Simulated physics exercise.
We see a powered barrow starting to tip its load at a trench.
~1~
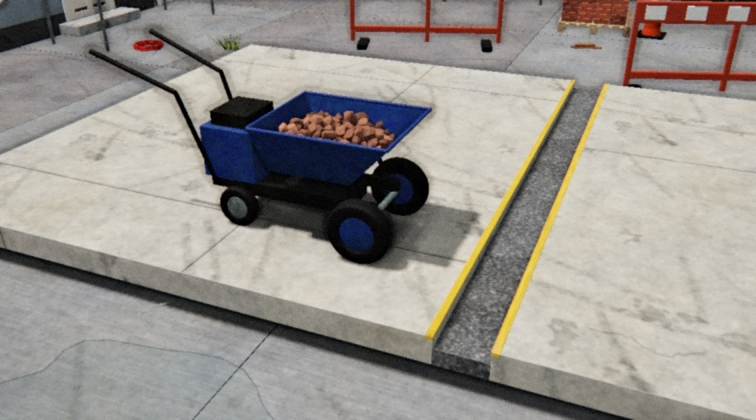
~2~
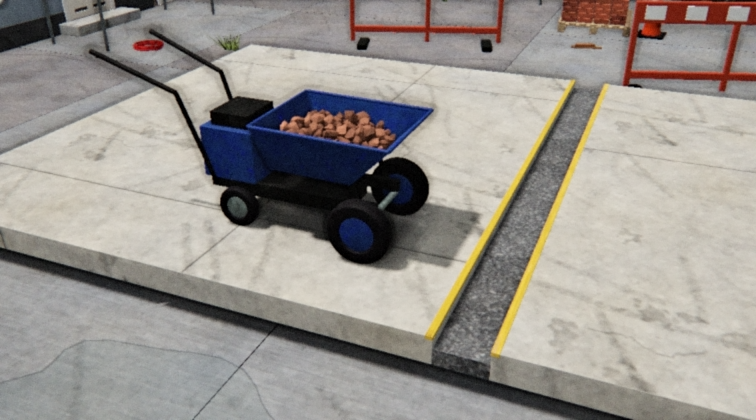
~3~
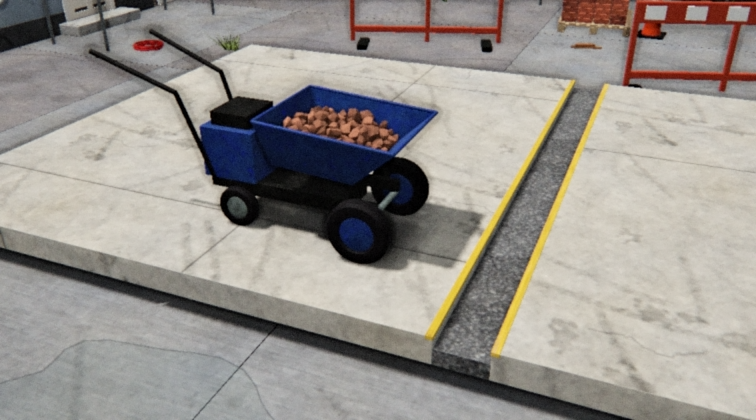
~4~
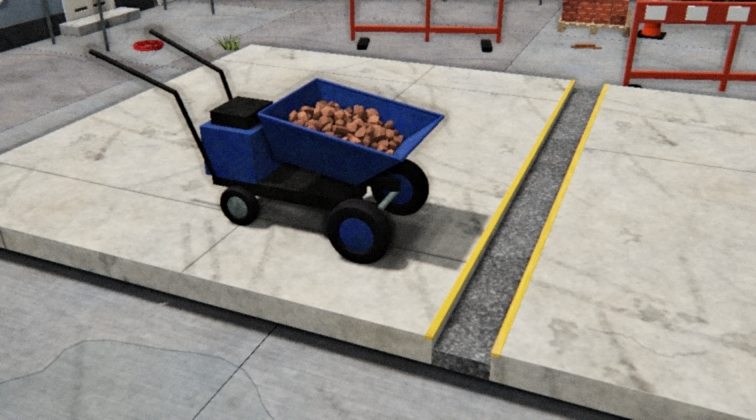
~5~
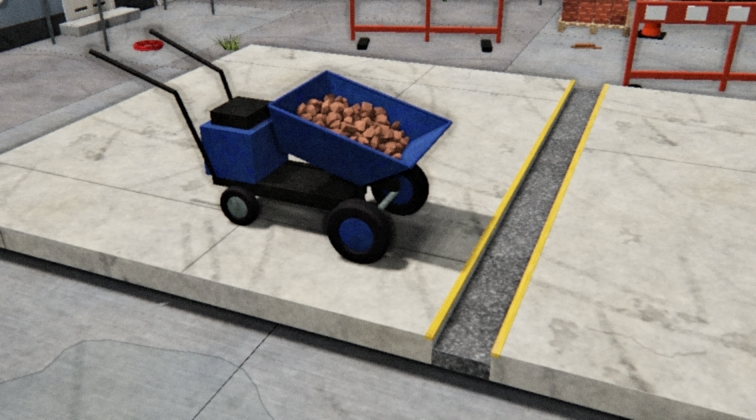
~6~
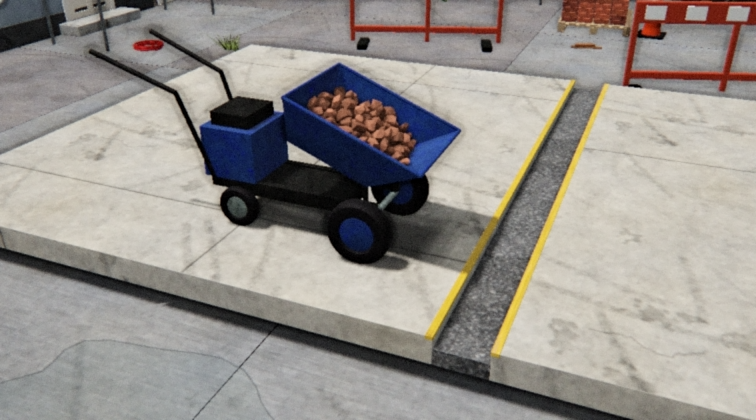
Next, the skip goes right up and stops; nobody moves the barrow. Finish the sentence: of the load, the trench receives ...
The majority.
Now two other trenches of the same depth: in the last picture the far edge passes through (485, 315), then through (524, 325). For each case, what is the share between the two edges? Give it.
Roughly 40 per cent, then roughly 70 per cent.
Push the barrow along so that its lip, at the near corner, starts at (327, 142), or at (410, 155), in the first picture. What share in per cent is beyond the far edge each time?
Position 1 near 0 %, position 2 near 20 %.
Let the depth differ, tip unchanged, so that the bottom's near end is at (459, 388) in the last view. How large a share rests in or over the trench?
I'd put it at some 100 in a hundred.
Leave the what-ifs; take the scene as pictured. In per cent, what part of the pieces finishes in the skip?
About 20 in a hundred.
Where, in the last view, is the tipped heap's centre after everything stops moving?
Near (501, 262).
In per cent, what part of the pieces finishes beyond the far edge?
Roughly 5 in a hundred.
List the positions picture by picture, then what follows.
In the first frame, lip of the skip near (387, 152), level; top of the load near (328, 130), lumps of rubble; first edge of the trench near (446, 306); far edge near (509, 321), the trench under half as wide as the skip, and shallow for its width.
In the second frame, lip of the skip near (389, 152), tipped barely; top of the load near (330, 129).
In the third frame, lip of the skip near (394, 155), tipped barely; top of the load near (333, 124).
In the fourth frame, lip of the skip near (401, 160), tipped a little; top of the load near (328, 121).
In the fifth frame, lip of the skip near (410, 167), tipped clearly; top of the load near (336, 109).
In the sixth frame, lip of the skip near (421, 176), tipped clearly; top of the load near (336, 117); first edge of the trench near (446, 306); far edge near (509, 321).
Shortly afterwards, skip tipped steeply; the whole lot in the skip.
Next, skip tipped right over; near two thirds in the skip; only a few short of the trench; near a quarter in or heaped over the trench; only a few falling.
Some moments later, skip tipped right over; near a quarter in the skip; a little short of the trench; near two thirds in or heaped over the trench; a little beyond it.
In the end, skip tipped right over; near a quarter in the skip; only a few short of the trench; near two thirds in or heaped over the trench; a little beyond it.
